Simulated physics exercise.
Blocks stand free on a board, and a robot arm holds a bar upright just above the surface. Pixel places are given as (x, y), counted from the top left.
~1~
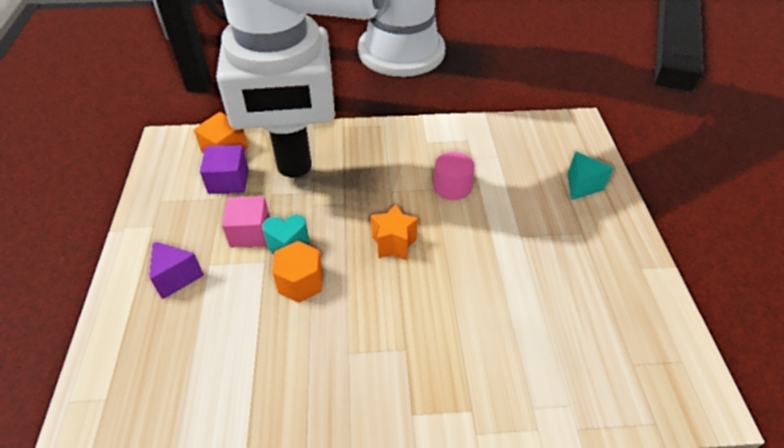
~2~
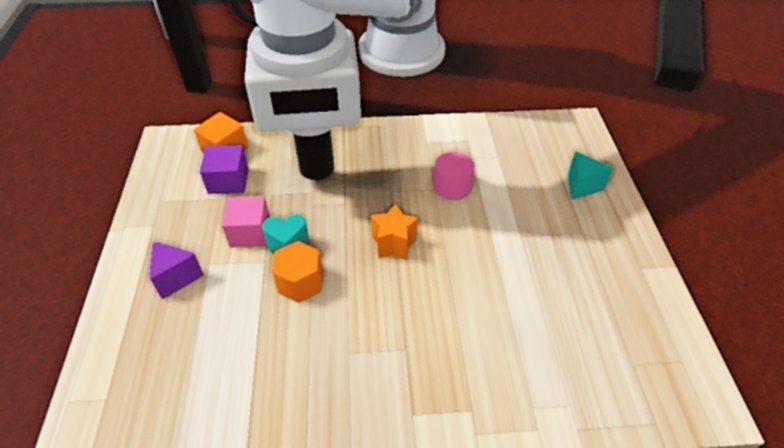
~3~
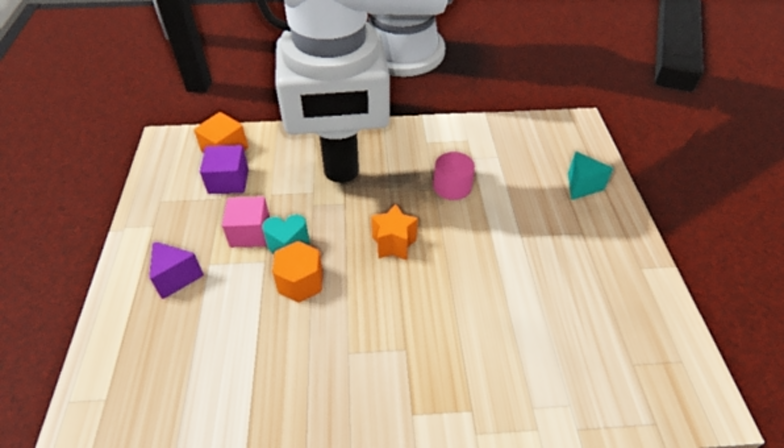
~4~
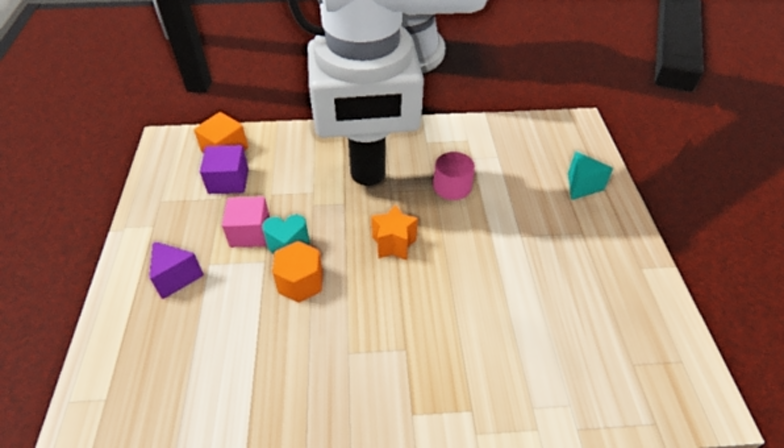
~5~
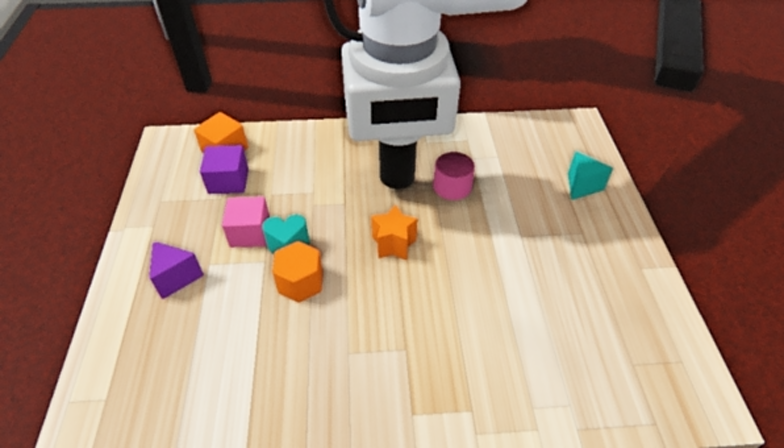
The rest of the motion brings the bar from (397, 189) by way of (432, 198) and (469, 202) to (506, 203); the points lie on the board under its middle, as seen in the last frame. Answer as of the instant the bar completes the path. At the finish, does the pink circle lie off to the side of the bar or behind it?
I expect so.
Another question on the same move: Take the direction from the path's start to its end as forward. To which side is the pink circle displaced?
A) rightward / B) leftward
Choice B: Leftward.
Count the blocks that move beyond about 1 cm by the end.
Answer: One block.
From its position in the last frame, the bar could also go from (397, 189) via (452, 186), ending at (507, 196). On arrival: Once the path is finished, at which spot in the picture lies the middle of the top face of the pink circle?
Pixel (546, 163).
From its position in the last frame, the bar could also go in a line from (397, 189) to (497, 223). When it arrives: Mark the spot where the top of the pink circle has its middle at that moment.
The top centre is at (476, 163).
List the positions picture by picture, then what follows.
Bar's lower end at (295, 166); orange star-shaped block at (394, 222); pink circle at (455, 164), in the first frame.
Bar at (317, 168); blocks still, in the second frame.
Bar at (342, 171); blocks still, in the third frame.
Bar at (368, 174); blocks still, in the fourth frame.
Bar at (397, 177); orange star-shaped block at (394, 222); pink circle at (455, 164), in the fifth frame.
What follows on the original path. One third of the way, bar at (434, 186); pink circle at (468, 163).
Two thirds of the way, bar at (471, 191); pink circle at (493, 158).
At the end, bar at (509, 191); orange star-shaped block still; pink circle at (507, 153).
